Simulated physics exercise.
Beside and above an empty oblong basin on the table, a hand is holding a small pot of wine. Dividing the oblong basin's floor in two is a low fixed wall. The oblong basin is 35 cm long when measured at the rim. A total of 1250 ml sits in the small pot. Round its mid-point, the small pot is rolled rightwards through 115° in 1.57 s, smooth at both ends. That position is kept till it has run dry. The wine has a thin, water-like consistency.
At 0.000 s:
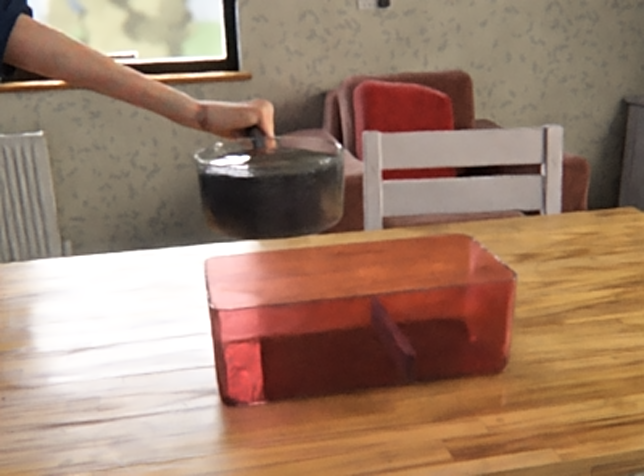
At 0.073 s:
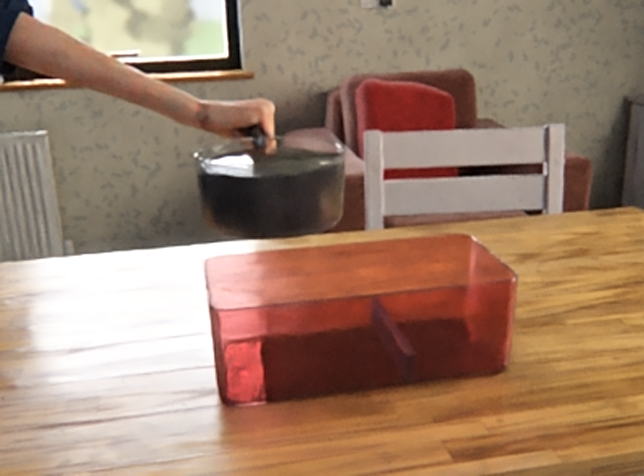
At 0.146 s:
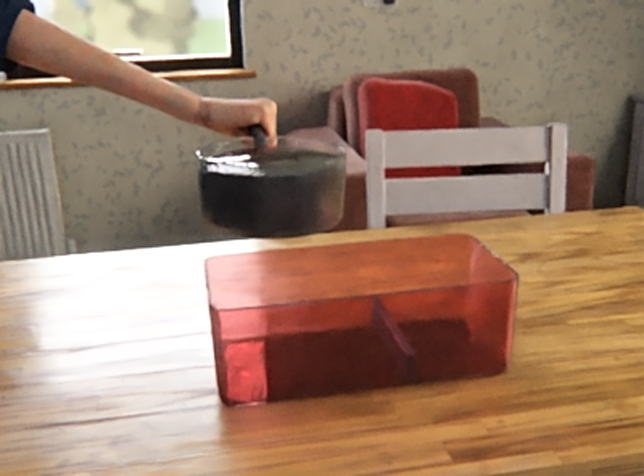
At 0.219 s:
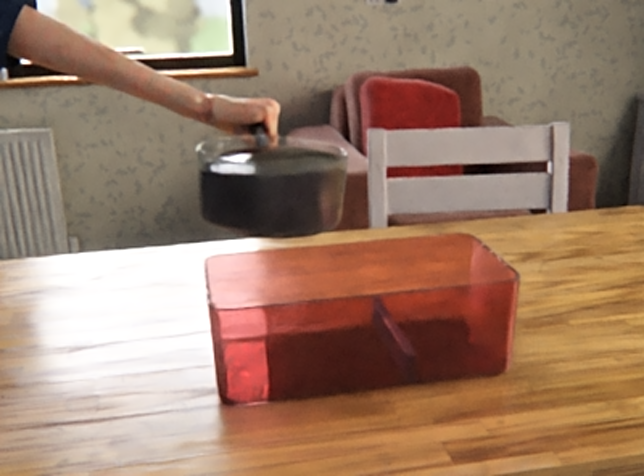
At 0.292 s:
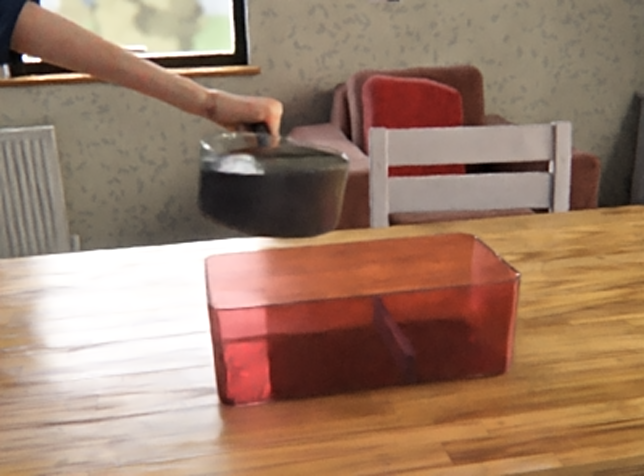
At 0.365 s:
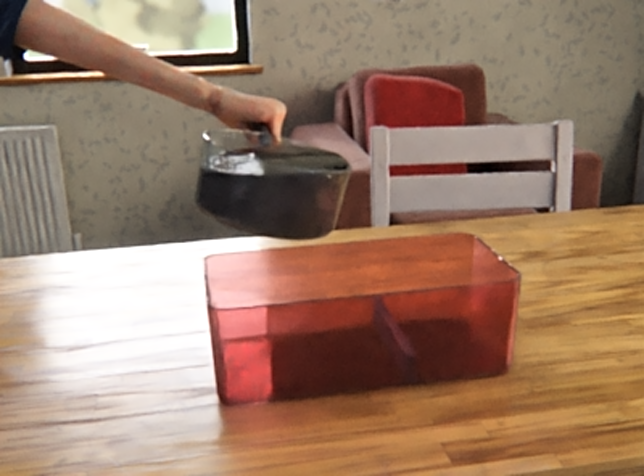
A hand holds a small pot of dark liquid level above and beside an empty red oblong basin on a wooden table. It barely moves at first, then the hand tilts the pot slightly rightwards, its right side dipping a little, while the basin stays still.
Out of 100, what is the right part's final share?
About 51 out of 100.
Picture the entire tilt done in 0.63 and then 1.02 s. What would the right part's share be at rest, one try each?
35 per cent first, 45 per cent second.
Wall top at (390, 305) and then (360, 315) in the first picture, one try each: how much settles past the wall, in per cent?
55 per cent first, 80 per cent second.
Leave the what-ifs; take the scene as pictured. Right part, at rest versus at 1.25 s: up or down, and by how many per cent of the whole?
Result: A decrease, close to 6.
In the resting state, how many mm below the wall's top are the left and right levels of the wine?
Roughly 18 mm on the left side and roughly 2 mm on the right.
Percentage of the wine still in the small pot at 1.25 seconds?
5 in a hundred, give or take.
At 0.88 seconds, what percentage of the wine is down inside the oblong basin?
Near 34 in a hundred.
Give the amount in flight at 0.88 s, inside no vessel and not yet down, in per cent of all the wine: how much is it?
26 per cent.
After 0.88 s the tilt is 68° and 42 per cent is still to pour, 5 is left of the wall and 29 right of it.
After 1.25 s the tilt is 104° and 5 per cent is still to pour, 35 is left of the wall and 57 right of it.
After 1.64 s the tilt is 115° and 0 per cent is still to pour, 48 is left of the wall and 52 right of it.
After 2.07 s the tilt is 115° and 0 per cent is still to pour, 49 is left of the wall and 51 right of it.
In the end 49 per cent lies left of the wall, 51 right of it and 1 outside.
